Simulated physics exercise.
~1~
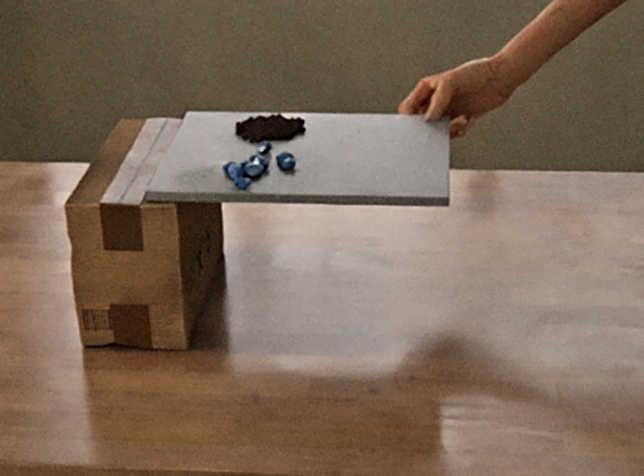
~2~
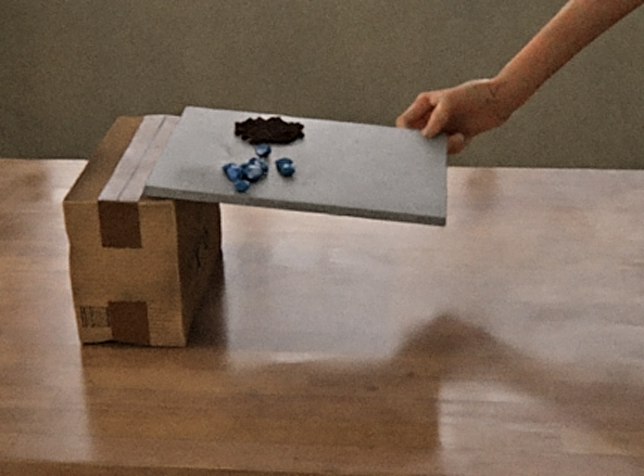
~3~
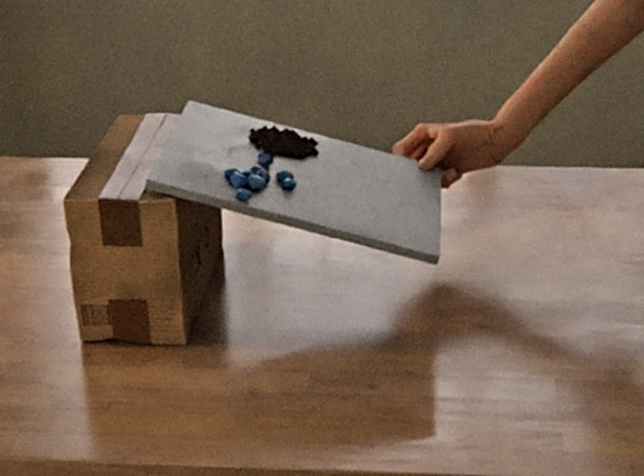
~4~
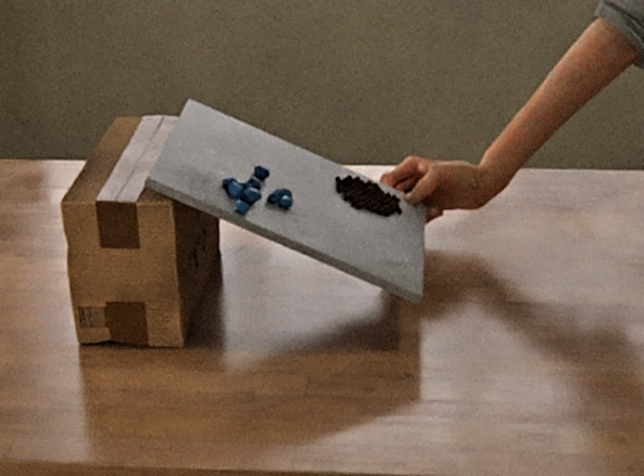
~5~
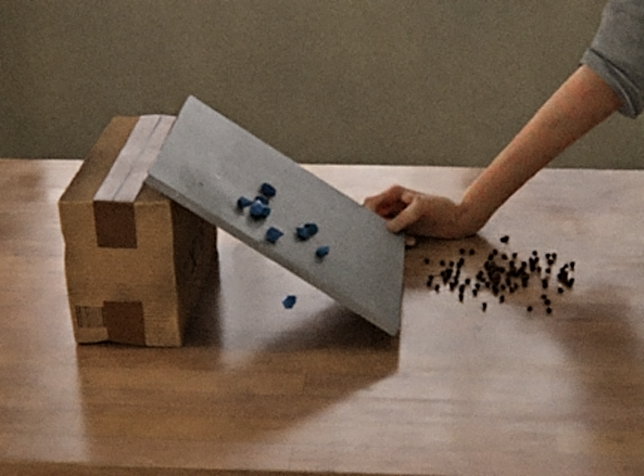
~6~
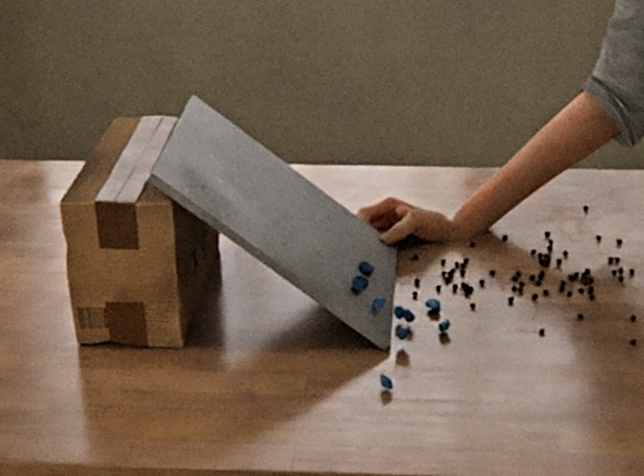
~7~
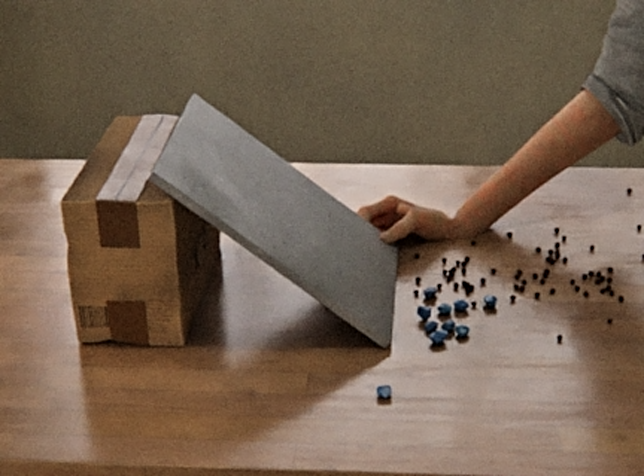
A hand tilts a gray board down, and dark bits, then blue lumps, slide onto the table.
